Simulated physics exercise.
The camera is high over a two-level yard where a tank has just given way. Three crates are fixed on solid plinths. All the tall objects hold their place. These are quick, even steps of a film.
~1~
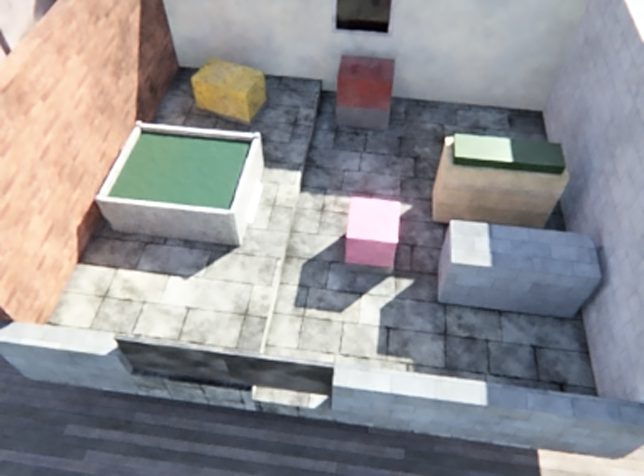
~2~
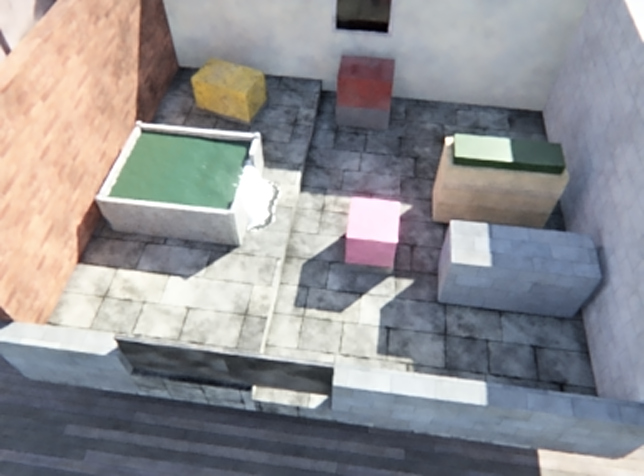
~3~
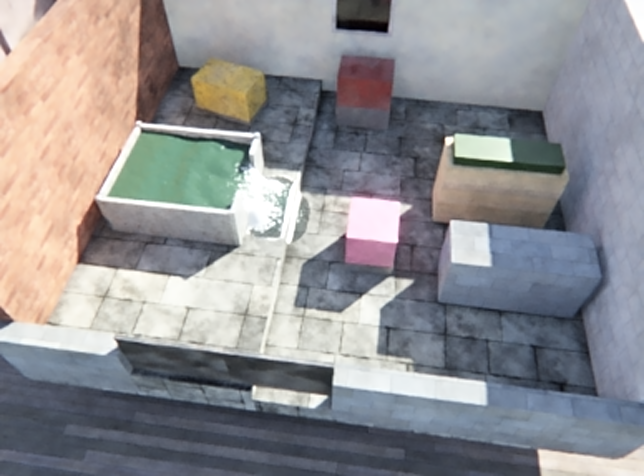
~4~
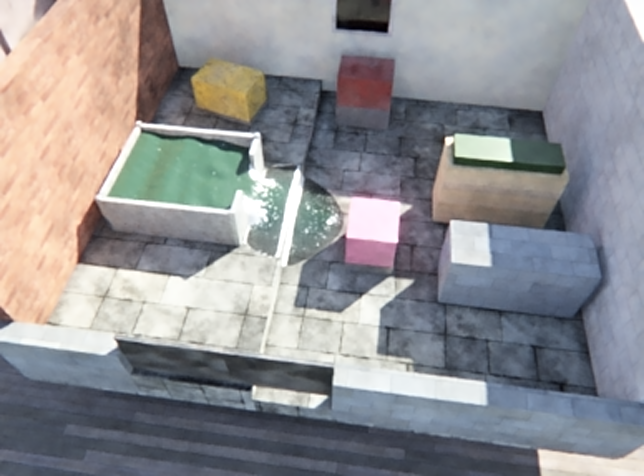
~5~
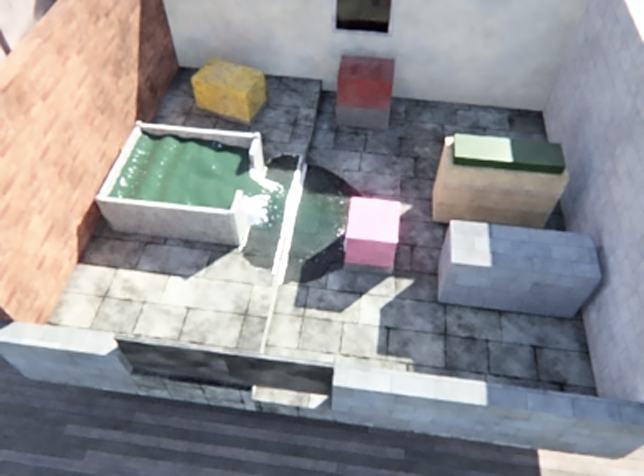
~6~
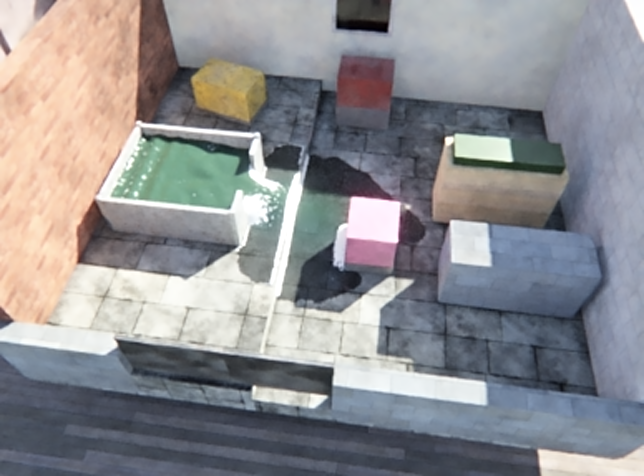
A white-walled tank of green water sat still in a paved yard, then water burst from its right side, poured over a low ledge, and spread across the stones around the pink block.
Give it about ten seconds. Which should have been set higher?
One by one: The yellow crate escapes dry; the red crate escapes dry; the pink crate is wetted.
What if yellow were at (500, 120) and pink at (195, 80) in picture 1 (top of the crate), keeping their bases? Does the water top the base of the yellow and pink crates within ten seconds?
Yellow crate is topped, pink crate is spared.
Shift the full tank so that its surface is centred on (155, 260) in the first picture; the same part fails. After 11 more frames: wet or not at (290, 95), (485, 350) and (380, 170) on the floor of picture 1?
As listed: Free of water, flooded, covered.
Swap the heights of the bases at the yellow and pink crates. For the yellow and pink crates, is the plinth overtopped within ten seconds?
Yellow crate stays dry; pink crate takes water.
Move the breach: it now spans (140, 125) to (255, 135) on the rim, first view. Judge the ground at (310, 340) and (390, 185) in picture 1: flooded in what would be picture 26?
In that order: Dry, awash.
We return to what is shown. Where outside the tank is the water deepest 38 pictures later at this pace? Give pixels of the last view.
Around (595, 425).
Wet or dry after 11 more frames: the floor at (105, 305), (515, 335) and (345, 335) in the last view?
In that order: Free of water, not flooded, covered.
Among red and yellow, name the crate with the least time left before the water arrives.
It is the red-painted one.
A moment on, water covers 25 % of the floor; the yellow crate not reached, the red crate not reached, the pink crate water round its plinth.
Next, water covers 40 % of the floor; the yellow crate not reached, the red crate water round its plinth, the pink crate water round its plinth.
Then, water covers 50 % of the floor; the yellow crate not reached, the red crate water round its plinth, the pink crate water round its plinth.
Later, water covers 60 % of the floor; the yellow crate not reached, the red crate water round its plinth, the pink crate water round its plinth.
In the end, water covers 65 % of the floor; the yellow crate stayed above the water, the red crate stayed above the water, the pink crate was topped.
